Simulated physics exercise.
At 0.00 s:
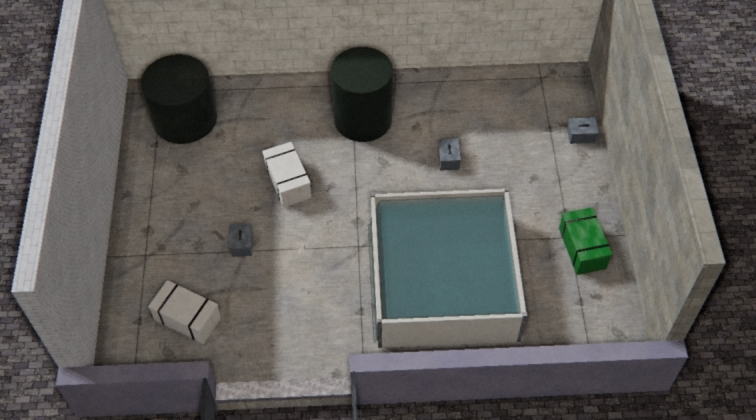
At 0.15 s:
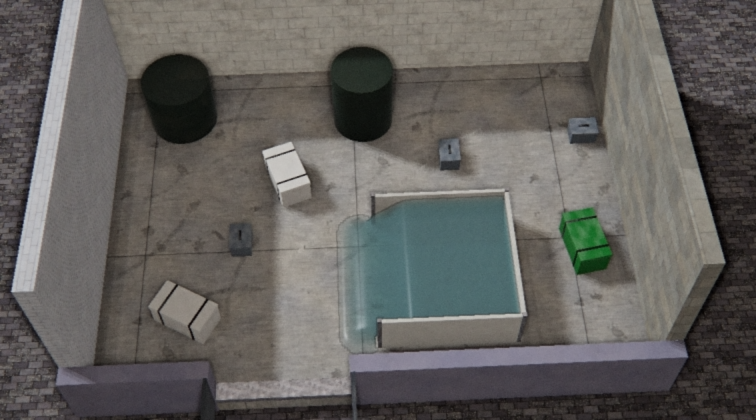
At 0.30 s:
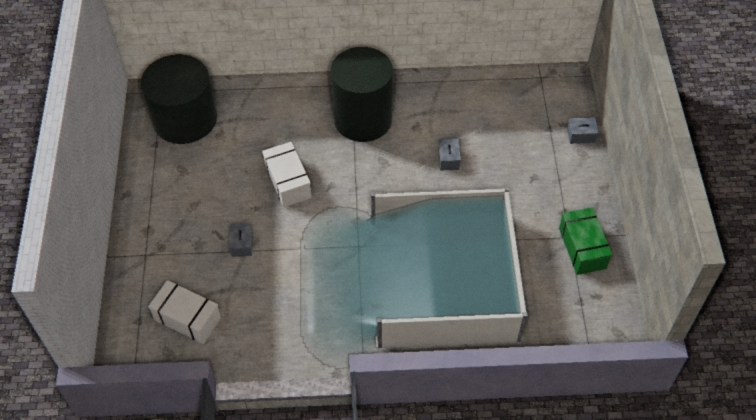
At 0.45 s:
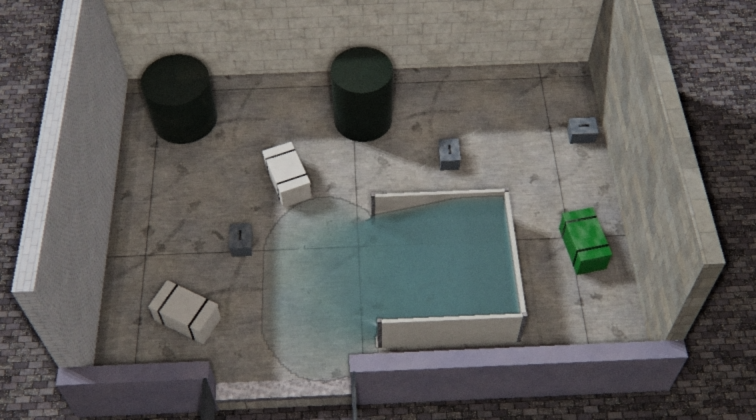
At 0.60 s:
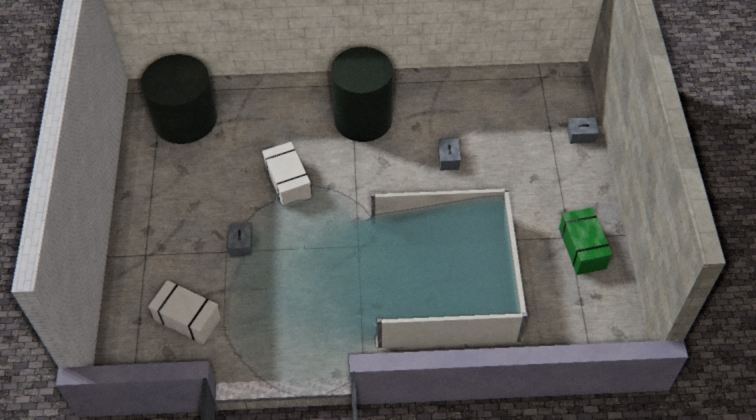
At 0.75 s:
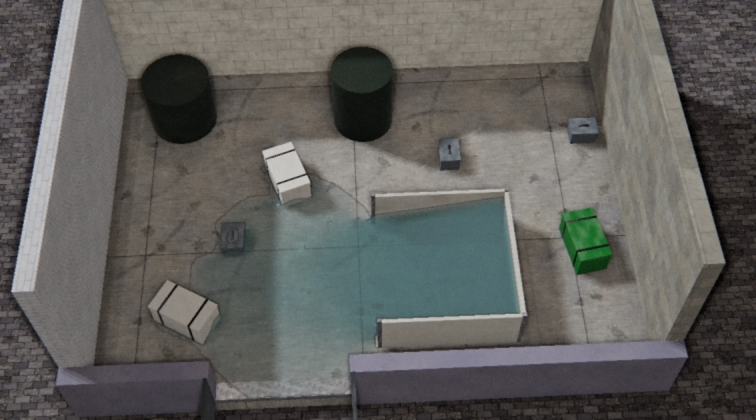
At first, blue-green water fills a square tank in a walled yard, with crates, small grey blocks and two dark drums around it. Then the tank's left side opens and water spreads leftward across the floor in a widening sheet, finally surrounding one grey block and nudging it slightly left.
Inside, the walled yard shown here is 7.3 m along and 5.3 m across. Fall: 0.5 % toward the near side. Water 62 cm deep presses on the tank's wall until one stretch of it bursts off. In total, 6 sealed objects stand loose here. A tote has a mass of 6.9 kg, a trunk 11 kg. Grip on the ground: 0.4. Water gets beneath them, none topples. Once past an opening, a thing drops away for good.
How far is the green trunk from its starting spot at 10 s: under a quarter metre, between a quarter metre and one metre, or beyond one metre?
It's going to keep its spot, I think.
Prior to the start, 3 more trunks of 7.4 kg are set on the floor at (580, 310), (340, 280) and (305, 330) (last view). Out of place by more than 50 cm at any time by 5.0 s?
Order as asked - not as far, farther, farther.
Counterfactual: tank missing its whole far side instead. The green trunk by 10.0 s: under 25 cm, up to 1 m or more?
What happens next is that the green trunk gets swept a long way.
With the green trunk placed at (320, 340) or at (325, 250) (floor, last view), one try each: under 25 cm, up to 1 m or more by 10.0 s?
In that order: It goes a long way; it goes a long way.
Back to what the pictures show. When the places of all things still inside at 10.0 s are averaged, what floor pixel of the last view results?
Close to pixel (399, 174).
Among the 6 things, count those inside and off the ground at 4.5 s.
The number is 3.
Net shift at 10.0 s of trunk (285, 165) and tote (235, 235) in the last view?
The first ends 200 cm from its start, the second 350 cm.
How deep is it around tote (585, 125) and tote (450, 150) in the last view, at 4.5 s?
I'd estimate 0 cm for the first and 0 cm for the second.
After 2.0 s the green trunk is near (587, 234), 0.0 m from its start, aground; 0 of 6 are out; 2 afloat.
After 4.5 s the green trunk is near (587, 234), 0.0 m from its start, aground; 0 of 6 are out; 3 afloat.
After 7.0 s the green trunk is near (587, 234), 0.0 m from its start, aground; 0 of 6 are out; 2 afloat.
After 10.0 s the green trunk is near (587, 234), 0.0 m from its start, aground; 0 of 6 are out; 4 afloat.
